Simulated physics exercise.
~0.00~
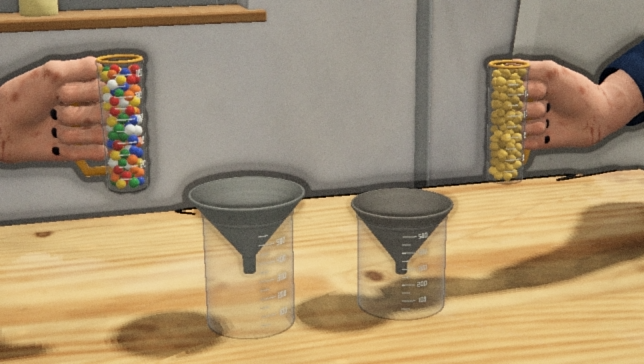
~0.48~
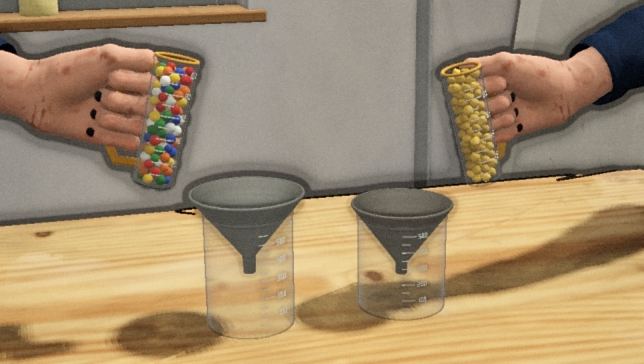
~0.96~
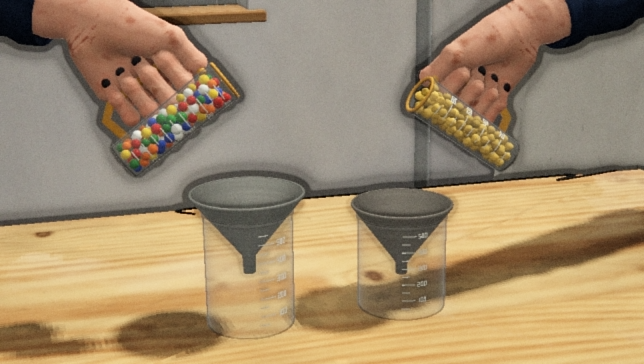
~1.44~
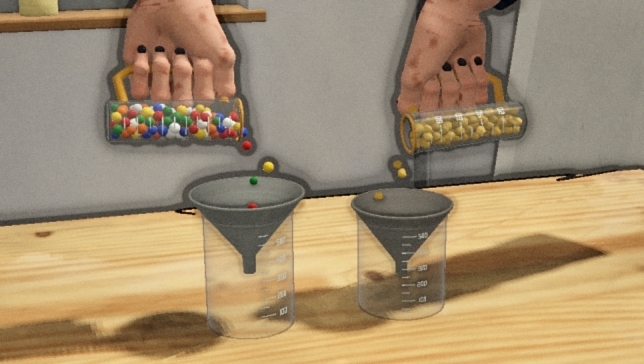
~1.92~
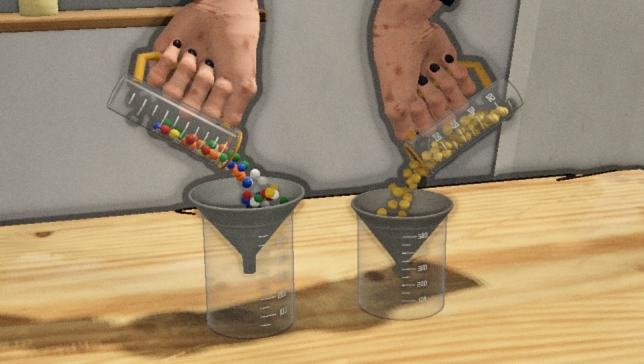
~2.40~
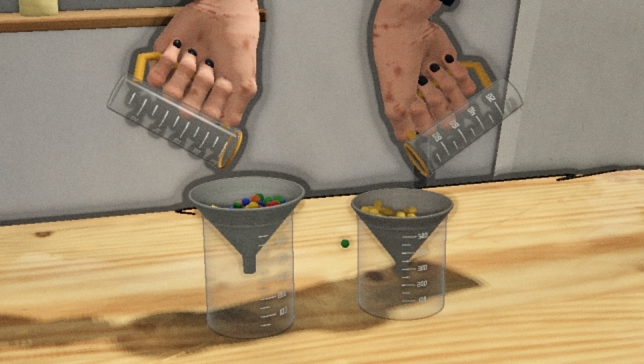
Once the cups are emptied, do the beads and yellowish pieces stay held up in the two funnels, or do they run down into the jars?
They stay held up in both funnels, with nearly all the multicoloured beads in the left one and all the yellowish pieces in the right one. Neither jar has anything in it at the end.
